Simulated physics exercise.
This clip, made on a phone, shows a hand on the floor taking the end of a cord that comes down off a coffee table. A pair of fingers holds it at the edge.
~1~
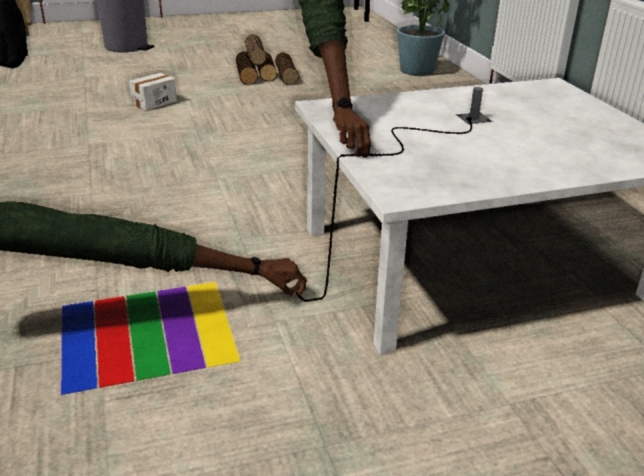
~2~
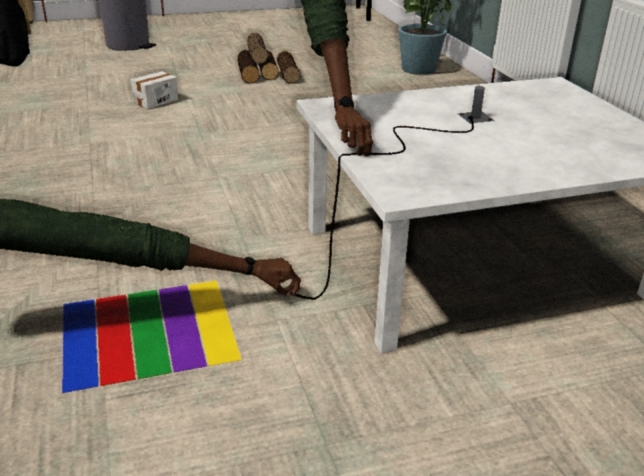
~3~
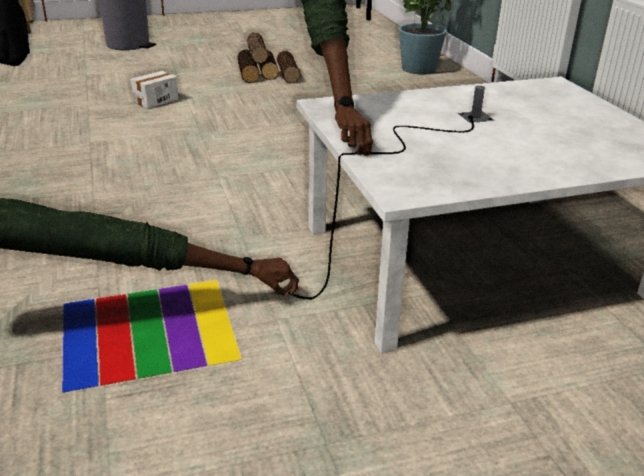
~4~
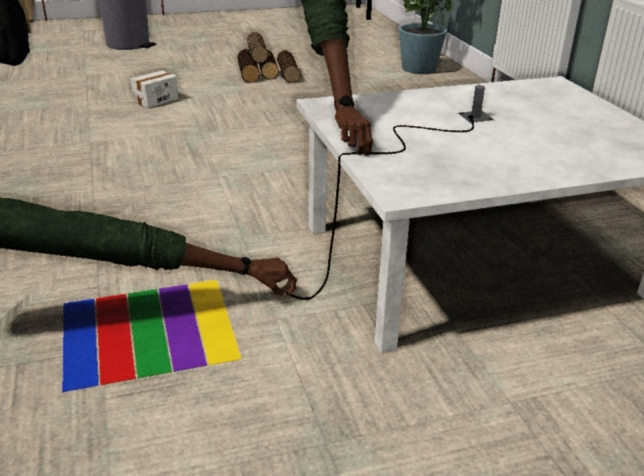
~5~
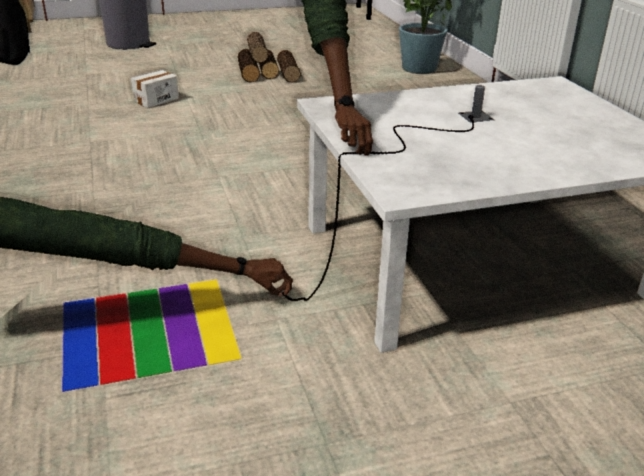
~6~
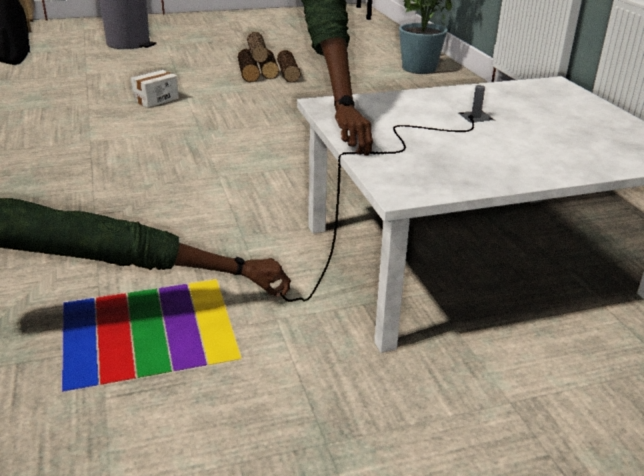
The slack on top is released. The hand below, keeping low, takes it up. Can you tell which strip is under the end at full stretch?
Yes, the red one.
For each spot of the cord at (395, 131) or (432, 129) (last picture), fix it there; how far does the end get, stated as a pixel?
First (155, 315), then (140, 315).
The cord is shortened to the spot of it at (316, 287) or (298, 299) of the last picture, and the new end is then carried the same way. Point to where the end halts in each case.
(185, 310) and (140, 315).
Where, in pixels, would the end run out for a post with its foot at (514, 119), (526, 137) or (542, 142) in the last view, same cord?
Try by try, about (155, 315), (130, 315) and (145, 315).
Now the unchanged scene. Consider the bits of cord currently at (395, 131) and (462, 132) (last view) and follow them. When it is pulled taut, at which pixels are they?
About (372, 141), and the other about (434, 125).
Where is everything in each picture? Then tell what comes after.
The first frame shows end (297, 293); yellow (220, 348); purple (186, 354); green (151, 360); red (115, 367); blue (79, 373).
The second frame shows end (291, 293); cord through (472, 129) (408, 127) (405, 148) (344, 156) (333, 221) (329, 278).
The third frame shows end (289, 292).
The fourth frame shows end (287, 292); cord through (473, 128) (408, 127) (405, 148) (344, 155) (335, 220) (327, 277).
The fifth frame shows end (283, 293).
The sixth frame shows end (281, 293); cord through (473, 128) (408, 126) (405, 147) (344, 155) (336, 220) (322, 276).
A little later, end near (173, 310); over purple.
Next, end near (133, 317); over green.
When it is tight, end near (108, 321); over red. It gets as far as the red strip.
